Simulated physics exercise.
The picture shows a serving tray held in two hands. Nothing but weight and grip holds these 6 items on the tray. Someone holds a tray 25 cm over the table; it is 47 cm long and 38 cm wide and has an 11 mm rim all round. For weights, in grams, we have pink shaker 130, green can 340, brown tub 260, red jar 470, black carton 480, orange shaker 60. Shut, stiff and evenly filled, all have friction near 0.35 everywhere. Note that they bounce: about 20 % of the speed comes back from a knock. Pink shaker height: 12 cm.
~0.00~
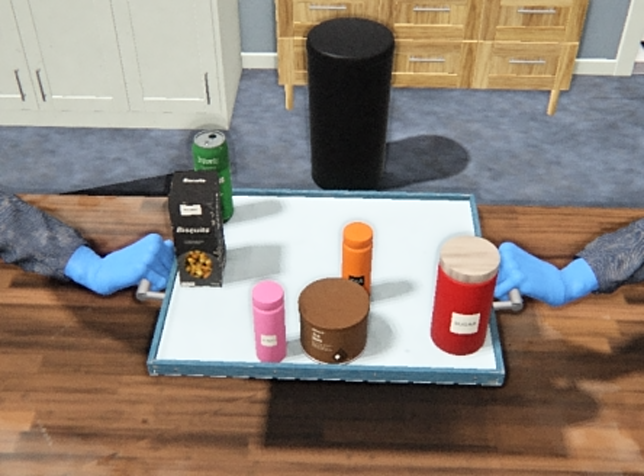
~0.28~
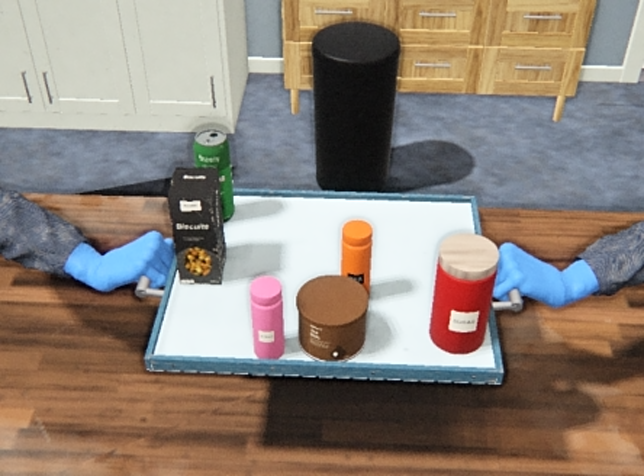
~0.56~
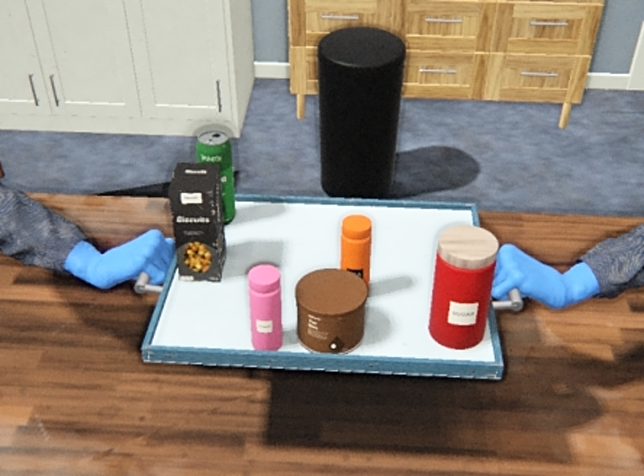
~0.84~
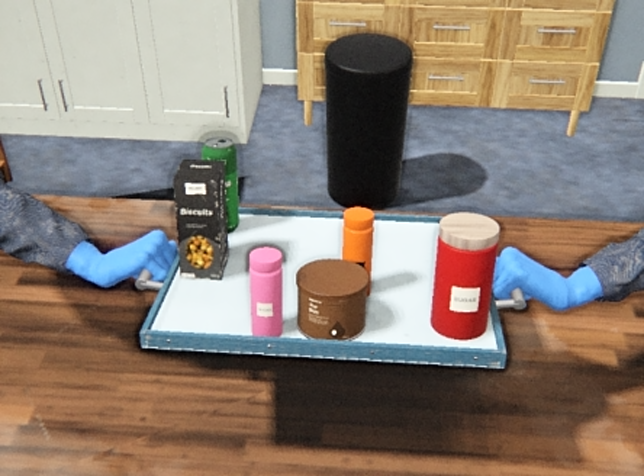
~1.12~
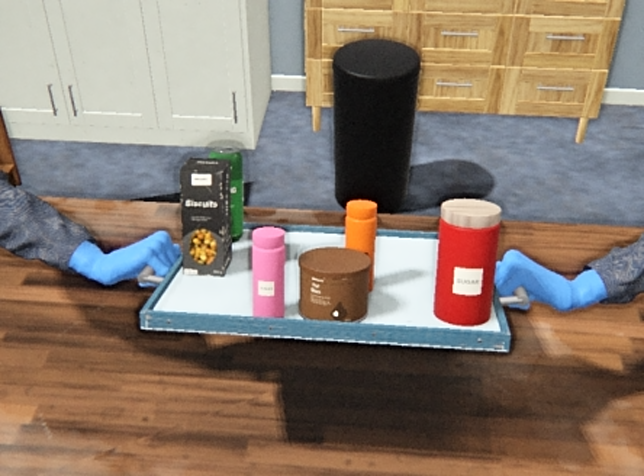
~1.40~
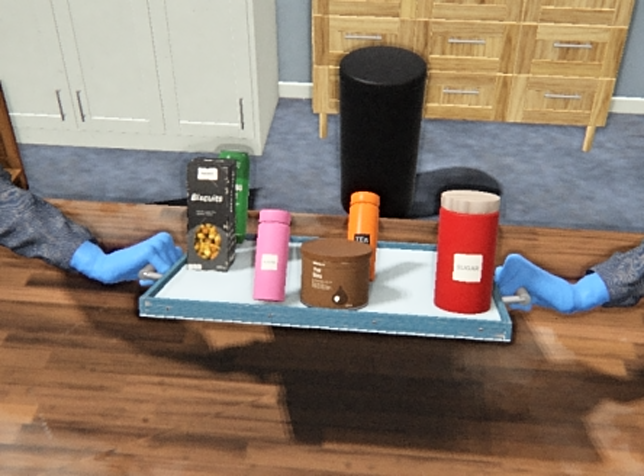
Serving tray held in two blue-gloved hands tilting far edge down, the pink shaker leaning and the red jar shifting slightly.
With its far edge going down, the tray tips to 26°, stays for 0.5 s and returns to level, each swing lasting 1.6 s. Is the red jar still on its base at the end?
No.
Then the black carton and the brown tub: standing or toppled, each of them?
Here's how it ends: The black carton comes down, and the brown tub never goes down.
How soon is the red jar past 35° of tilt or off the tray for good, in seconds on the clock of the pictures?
Time: Roughly 2.0 s.
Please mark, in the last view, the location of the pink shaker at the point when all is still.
About (295, 213).
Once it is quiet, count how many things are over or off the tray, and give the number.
That makes 5.
After 1.60 s, tilt 26°, far edge down; green can now off the tray; red jar moved 7 cm near (463, 241); orange shaker on its side.
After 1.80 s, tilt 26°, far edge down; red jar moved 17 cm near (458, 227); pink shaker on its side; orange shaker on its side.
After 2.20 s, tilt 26°, far edge down; red jar and black carton now off the tray; pink shaker on its side; orange shaker on its side.
After 3.00 s, tilt 13°, far edge down; pink shaker on its side; orange shaker on its side; brown tub moved 15 cm.
In the end (4.3 s), off the tray and tipped over, green can, red jar and black carton; toppled on the tray, pink shaker and orange shaker; not toppled but over 5 cm from the start, brown tub. At the end, from the last picture's camera, red jar near (430, 220).
